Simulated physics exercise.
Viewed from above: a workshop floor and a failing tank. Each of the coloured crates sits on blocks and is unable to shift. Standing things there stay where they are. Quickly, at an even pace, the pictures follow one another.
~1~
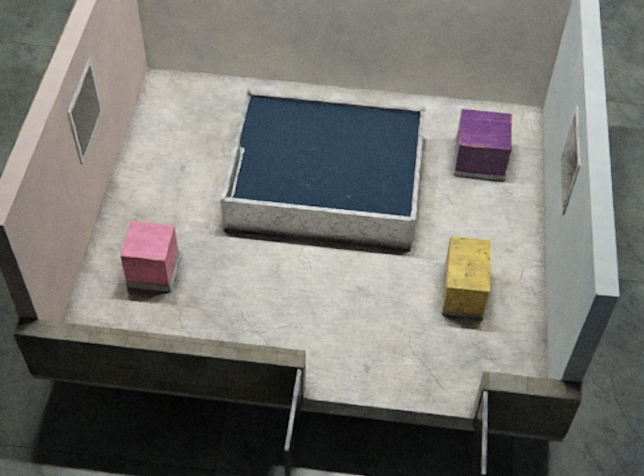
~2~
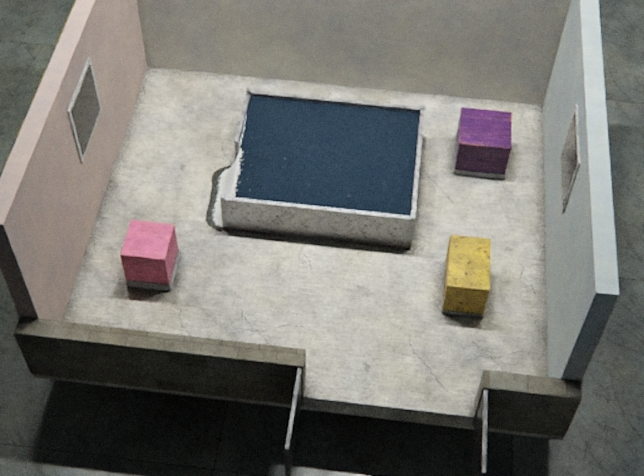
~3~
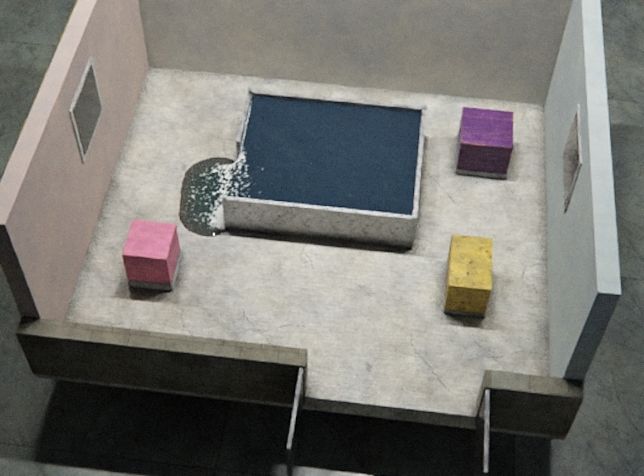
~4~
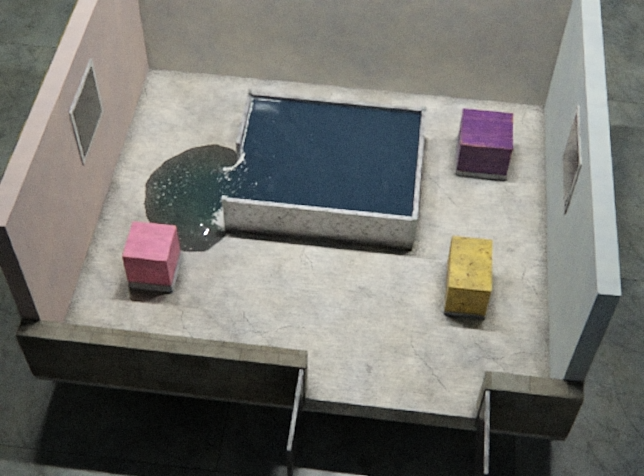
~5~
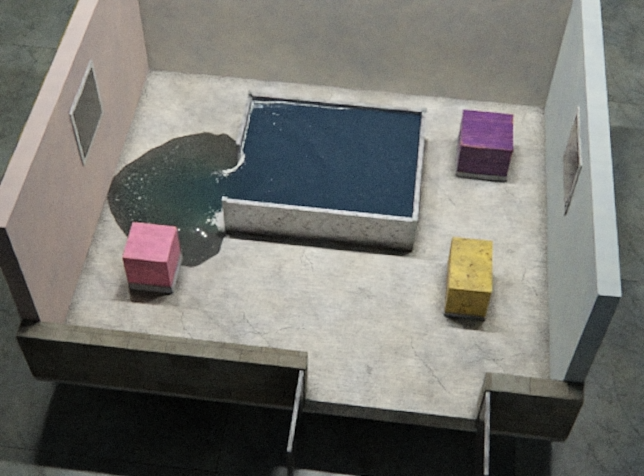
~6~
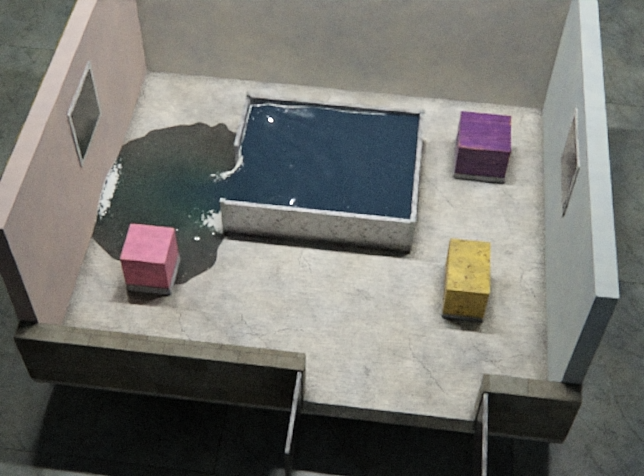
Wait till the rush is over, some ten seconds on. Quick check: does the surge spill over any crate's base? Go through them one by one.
Result: Yellow crate wet, purple crate wet, pink crate wet.
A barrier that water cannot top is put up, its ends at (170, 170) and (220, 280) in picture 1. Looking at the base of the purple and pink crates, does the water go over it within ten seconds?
One by one: The purple crate takes water, the pink crate is spared.
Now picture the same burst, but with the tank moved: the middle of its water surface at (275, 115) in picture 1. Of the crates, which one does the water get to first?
The pink-painted one.
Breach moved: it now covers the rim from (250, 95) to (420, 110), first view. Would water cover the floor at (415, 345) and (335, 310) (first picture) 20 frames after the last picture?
Going point by point, the first is high and dry and the second is high and dry.
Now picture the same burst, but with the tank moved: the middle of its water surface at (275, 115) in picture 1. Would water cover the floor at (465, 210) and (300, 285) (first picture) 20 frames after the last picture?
The first is not reached, and then the second is wetted.
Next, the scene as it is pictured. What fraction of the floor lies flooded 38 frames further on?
Around 90 in a hundred.
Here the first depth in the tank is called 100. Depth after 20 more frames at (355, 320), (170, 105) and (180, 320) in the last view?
Readings in sequence: 0, 14, 10 percent.
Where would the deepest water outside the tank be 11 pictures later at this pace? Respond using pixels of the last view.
My finger goes to (104, 203).
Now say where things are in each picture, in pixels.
The first picture shows the water tank at (327, 156) is whole and still.
In the second picture, water pours out at (234, 189) and has run to a hidden place.
In the third picture, water pours out at (236, 190) and has run to (194, 172).
In the fourth picture, water pours out at (236, 193) and has run to (155, 179).
In the fifth picture, water pours out at (236, 193) and has run to (115, 186).
In the sixth picture, water pours out at (234, 194) and has run to (95, 229).
A moment on, water covers 20 % of the floor; the yellow crate not reached, the purple crate not reached, the pink crate water round its plinth.
Next, water covers 25 % of the floor; the yellow crate not reached, the purple crate not reached, the pink crate water round its plinth.
Then, water covers 50 % of the floor; the yellow crate not reached, the purple crate not reached, the pink crate water round its plinth.
Later, water covers 90 % of the floor; the yellow crate water round its plinth, the purple crate water round its plinth, the pink crate water round its plinth.
In the end, water covers 100 % of the floor; the yellow crate was topped, the purple crate was topped, the pink crate was topped.
